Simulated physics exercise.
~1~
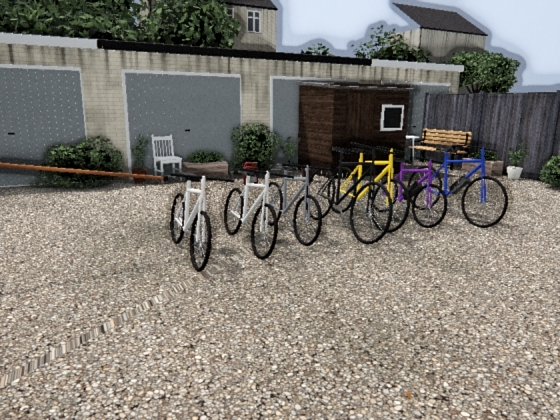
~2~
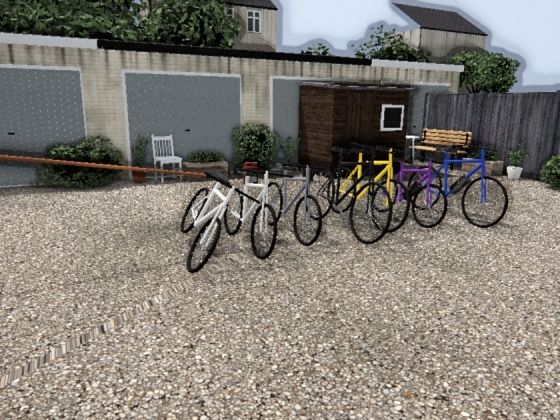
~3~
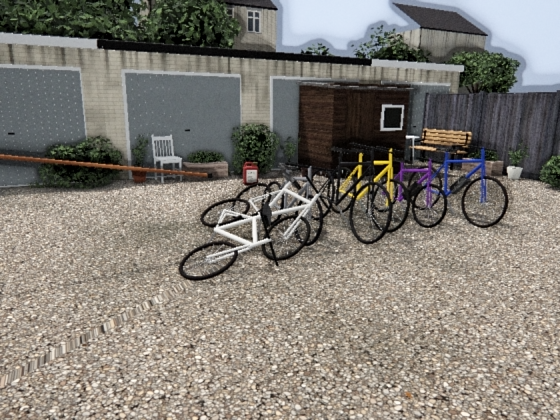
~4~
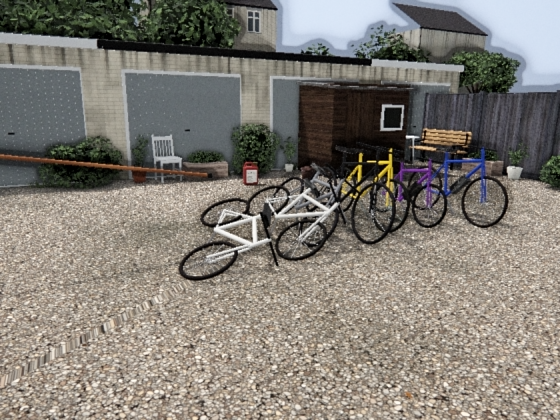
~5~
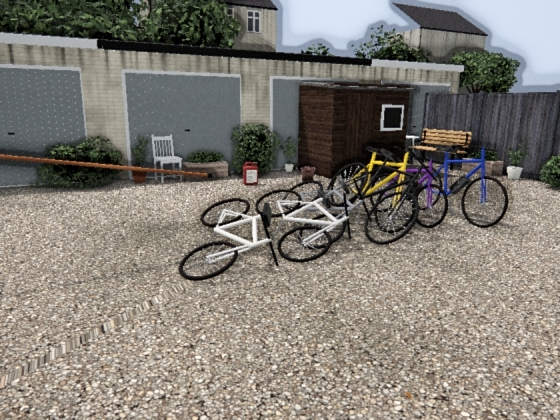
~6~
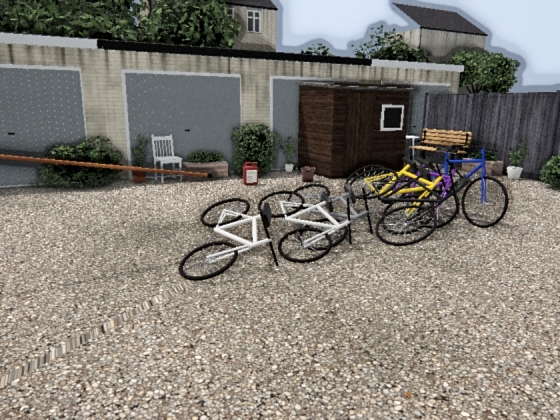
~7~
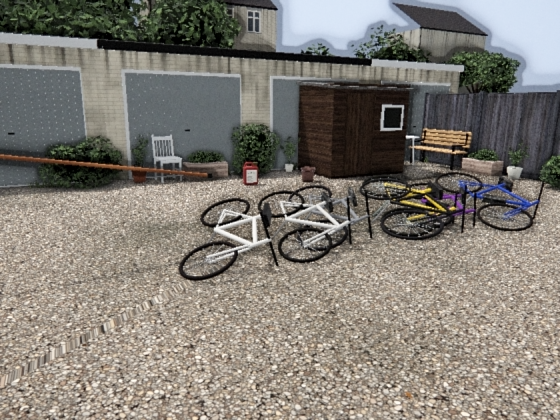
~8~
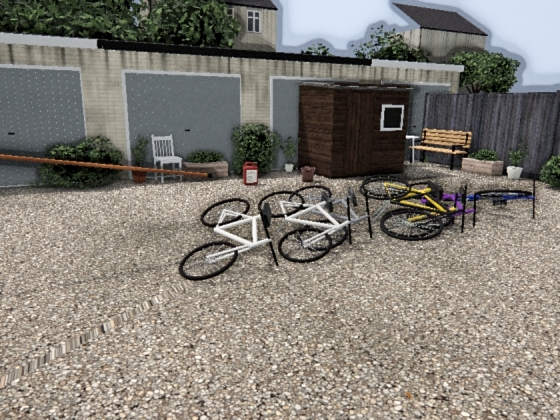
A pole pushes the nearest white bicycle, and the whole row topples rightward onto the gravel.
